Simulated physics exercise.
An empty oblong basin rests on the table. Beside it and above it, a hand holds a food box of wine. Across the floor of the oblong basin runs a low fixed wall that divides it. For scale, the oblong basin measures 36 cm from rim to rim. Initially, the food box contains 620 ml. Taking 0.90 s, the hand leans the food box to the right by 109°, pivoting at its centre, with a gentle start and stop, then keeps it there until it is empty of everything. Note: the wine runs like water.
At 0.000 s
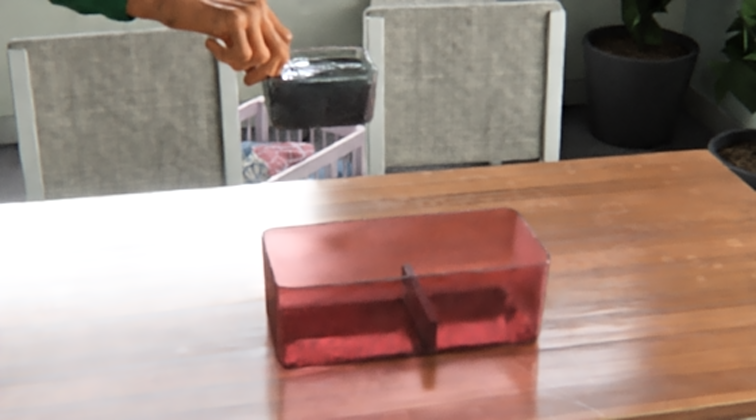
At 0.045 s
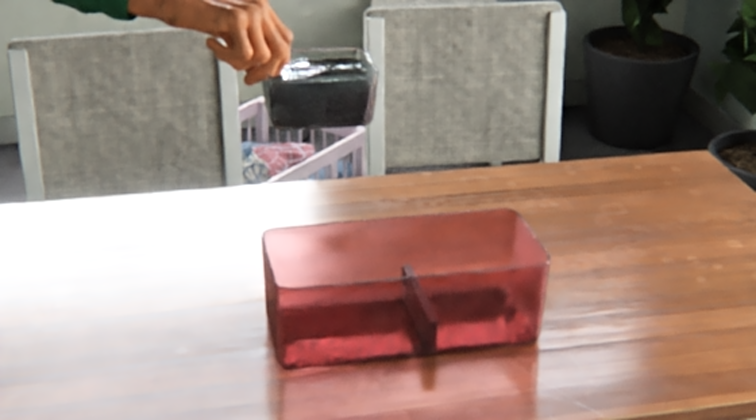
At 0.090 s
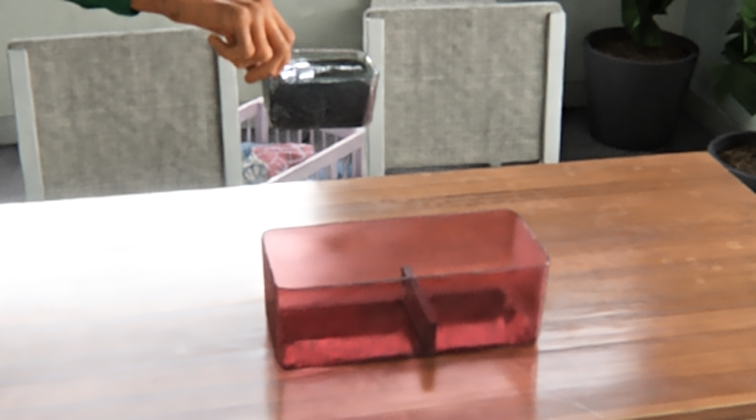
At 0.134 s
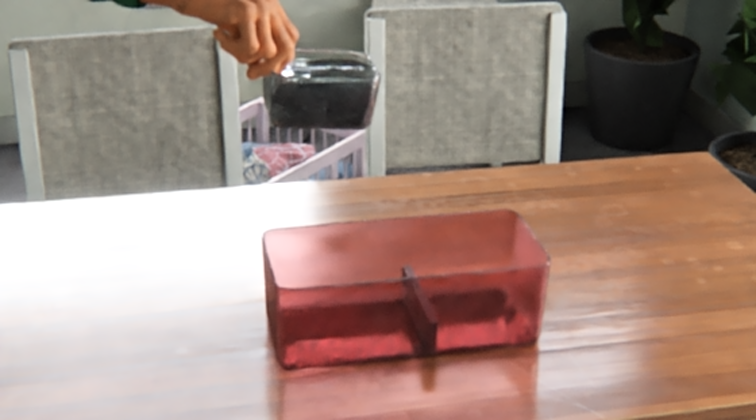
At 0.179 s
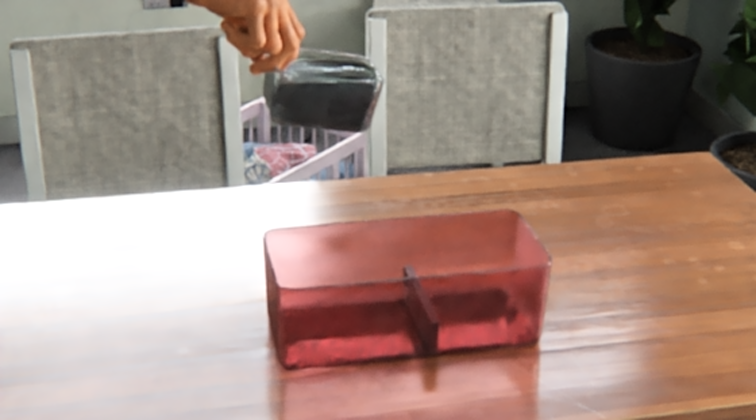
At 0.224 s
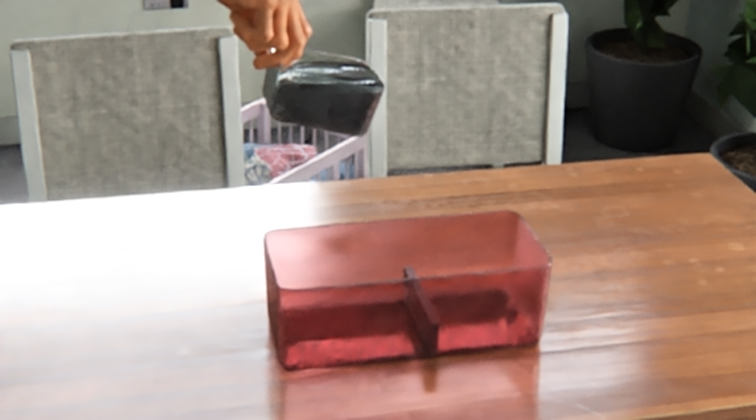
A polished wooden dining table stands before two grey woven chairs and potted plants, seen from slightly above. An empty, translucent red oblong basin with a low divider sits on it, while above and behind, a hand at the upper left grips a clear food box of dark liquid. The hand gradually tilts the box to the right, lowering its right rim, as the camera stays still.
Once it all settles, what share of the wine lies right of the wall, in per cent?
69 %.
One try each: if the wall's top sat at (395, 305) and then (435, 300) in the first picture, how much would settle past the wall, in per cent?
Roughly 80 per cent, then 50 per cent.
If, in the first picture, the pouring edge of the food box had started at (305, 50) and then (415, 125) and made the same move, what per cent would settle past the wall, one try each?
First 5, then 80 per cent.
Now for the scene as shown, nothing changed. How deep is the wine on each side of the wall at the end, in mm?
Depths at rest: Left around 6 mm, right around 20 mm.
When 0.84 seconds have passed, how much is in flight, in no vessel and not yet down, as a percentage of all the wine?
Airborne share: Near 10 %.
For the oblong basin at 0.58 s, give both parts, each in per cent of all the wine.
Lab note: Left near 3, right near 9.
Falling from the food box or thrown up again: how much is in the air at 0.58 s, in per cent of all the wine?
Estimate: Some 54 % of the total.
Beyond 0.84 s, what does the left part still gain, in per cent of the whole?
About 14 percent, give or take.
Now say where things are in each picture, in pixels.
In the first frame, it leans 0°; its right rim is at (371, 61); the wine meets the walls at (266, 73) and (368, 67); the oblong basin's rim runs from (268, 259) to (533, 235); the wall's top is at (420, 292).
In the second frame, it leans 1°; its right rim is at (371, 62); the wine meets the walls at (266, 73) and (369, 68).
In the third frame, it leans 3°; its right rim is at (372, 65); the wine meets the walls at (266, 73) and (369, 69).
In the fourth frame, it leans 6°; its right rim is at (374, 68); the wine meets the walls at (269, 73) and (370, 70).
In the fifth frame, it leans 10°; its right rim is at (376, 72); the wine meets the walls at (270, 73) and (373, 71).
In the sixth frame, it leans 16°; its right rim is at (378, 78); the wine meets the walls at (272, 74) and (376, 72).
Then, 0.58 s in, the tilt is 78° and 35 per cent is still to pour, 3 is left of the wall and 9 right of it.
Then, 0.84 s in, the tilt is 108° and 4 per cent is still to pour, 16 is left of the wall and 68 right of it.
Then, 1.11 s in, the tilt is 109° and 0 per cent is still to pour, 29 is left of the wall and 68 right of it.
Then, 1.40 s in, the tilt is 109° and 0 per cent is still to pour, 30 is left of the wall and 69 right of it.
Finally, 30 per cent lies left of the wall, 69 right of it and 2 outside.
